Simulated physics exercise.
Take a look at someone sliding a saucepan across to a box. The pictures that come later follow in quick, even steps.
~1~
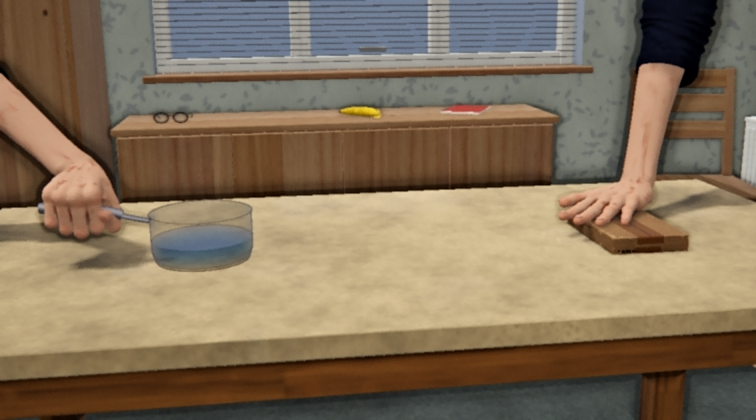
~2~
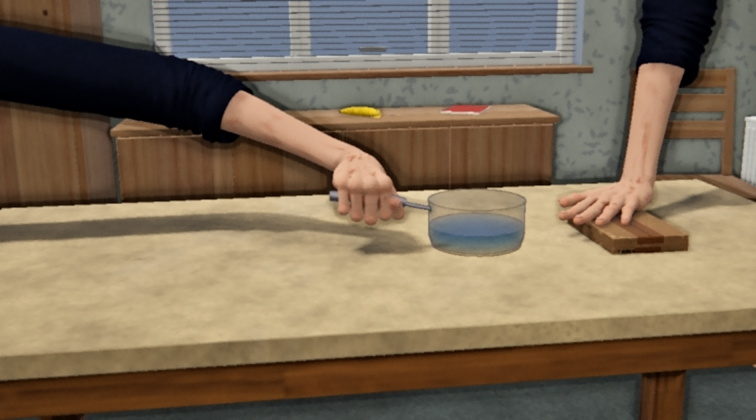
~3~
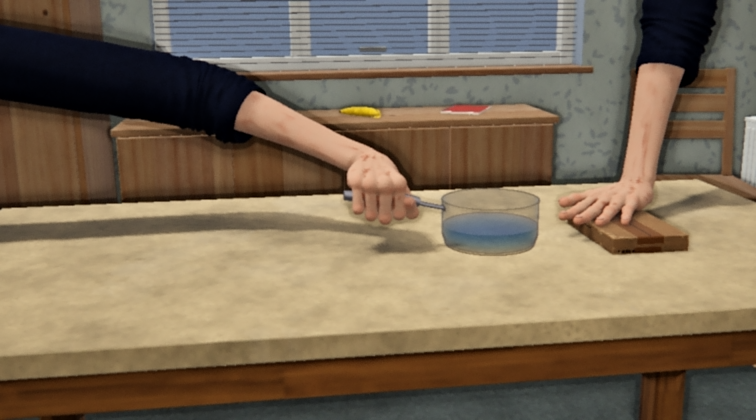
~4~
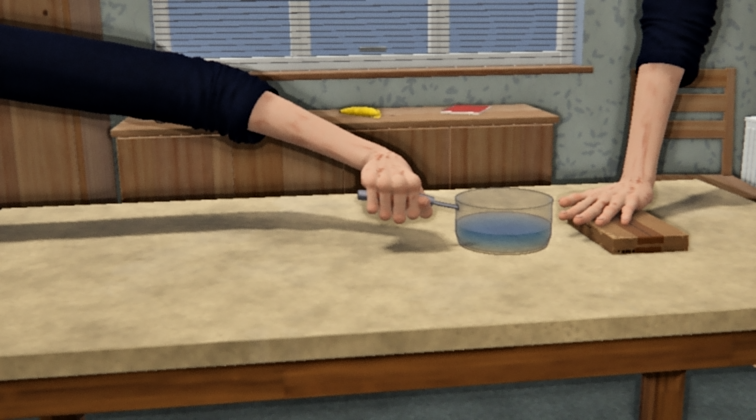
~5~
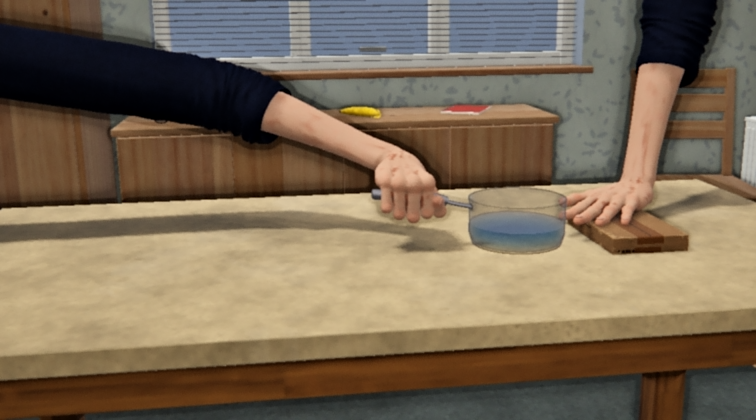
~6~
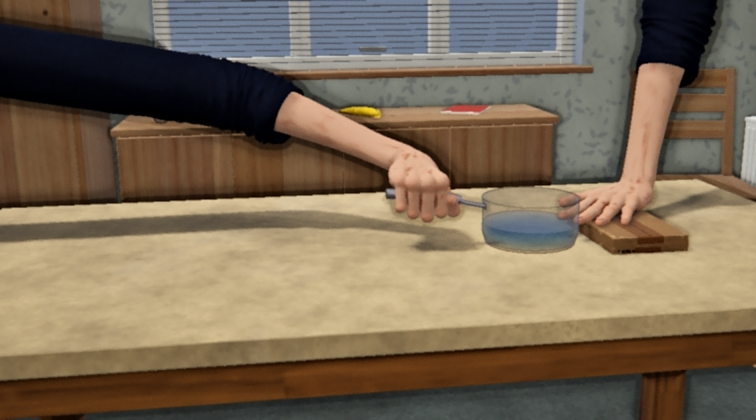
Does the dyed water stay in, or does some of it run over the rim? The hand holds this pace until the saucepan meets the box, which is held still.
I'd say there will be nothing to clean up.
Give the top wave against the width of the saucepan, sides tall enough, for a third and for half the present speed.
About 5 %, then about 5 %.
Next, the saucepan meets the box.
After that, the dyed water surges up the wall; the wave climbs under half way to the rim.
Finally, the saucepan stands at the box; its rim is dry.
